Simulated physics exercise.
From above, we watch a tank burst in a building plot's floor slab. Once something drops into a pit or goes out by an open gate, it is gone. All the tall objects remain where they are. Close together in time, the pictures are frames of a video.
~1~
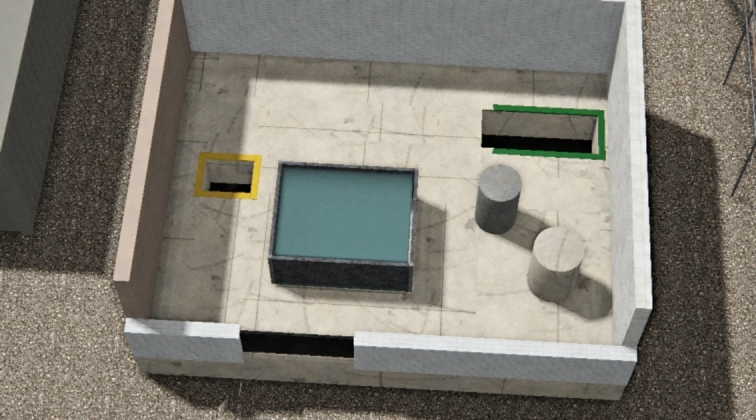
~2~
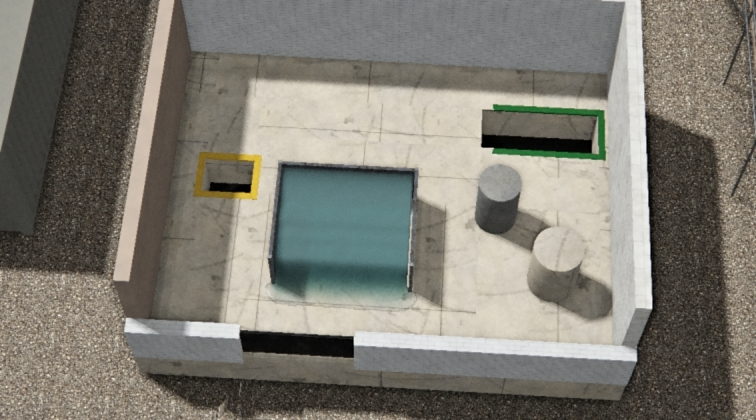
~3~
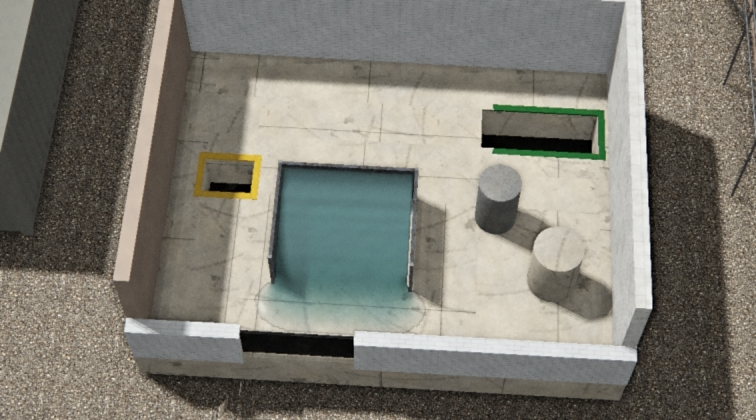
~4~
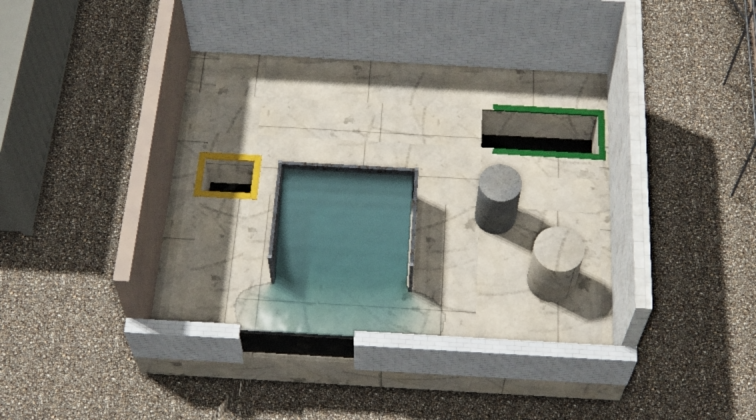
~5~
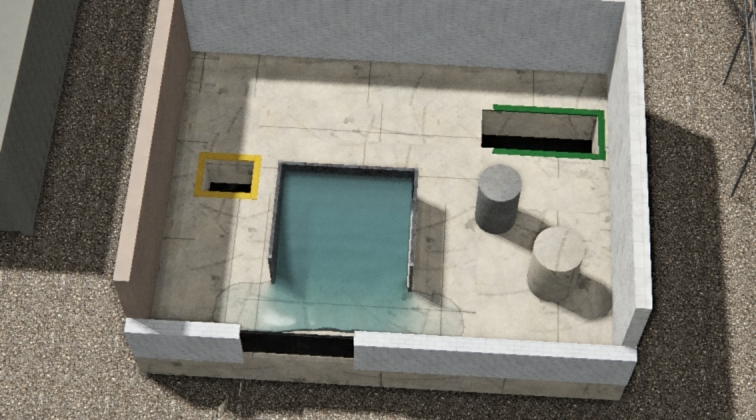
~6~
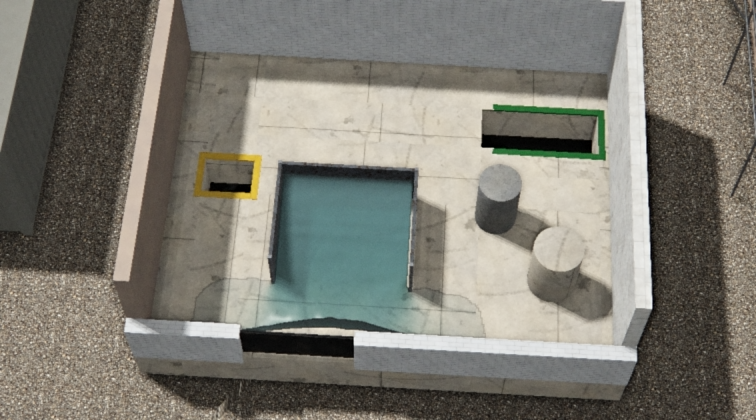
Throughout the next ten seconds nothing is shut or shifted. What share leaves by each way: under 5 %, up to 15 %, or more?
One by one: The gate ends up with a share that stays below five per cent; the green pit ends up with a share topping fifteen per cent; the yellow pit ends up with a share topping fifteen per cent.
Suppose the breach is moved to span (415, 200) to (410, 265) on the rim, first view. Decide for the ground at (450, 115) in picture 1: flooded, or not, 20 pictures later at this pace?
It would be soaked.
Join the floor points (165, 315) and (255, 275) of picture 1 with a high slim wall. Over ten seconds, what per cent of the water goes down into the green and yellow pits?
I'd say the green pit takes roughly 30 %, the yellow pit roughly 8 %.
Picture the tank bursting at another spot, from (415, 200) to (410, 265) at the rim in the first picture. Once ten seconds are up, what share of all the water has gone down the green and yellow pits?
Green: 55 percent; yellow: 0 percent.
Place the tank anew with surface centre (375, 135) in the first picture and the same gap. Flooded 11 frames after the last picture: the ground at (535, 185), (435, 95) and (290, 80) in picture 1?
Spot 1 unwetted, spot 2 unwetted, spot 3 unwetted.
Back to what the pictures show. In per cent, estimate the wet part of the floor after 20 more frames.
It comes to roughly 55 in a hundred.
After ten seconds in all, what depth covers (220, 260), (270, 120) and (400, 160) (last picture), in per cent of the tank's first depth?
6, 4 and 2 per cent, roughly.
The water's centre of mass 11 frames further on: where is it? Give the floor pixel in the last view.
Near pixel (347, 292).
A moment on, water covers 25 % of the floor; the gate 0 %, the green pit 0 %, the yellow pit 0 %.
Next, water covers 35 % of the floor; the gate 0 %, the green pit 0 %, the yellow pit 0 %.
Then, water covers 55 % of the floor; the gate 0 %, the green pit 3 %, the yellow pit 5 %.
Later, water covers 80 % of the floor; the gate 0 %, the green pit 13 %, the yellow pit 12 %.
In the end, water covers 95 % of the floor; the gate 0 %, the green pit 25 %, the yellow pit 18 %.
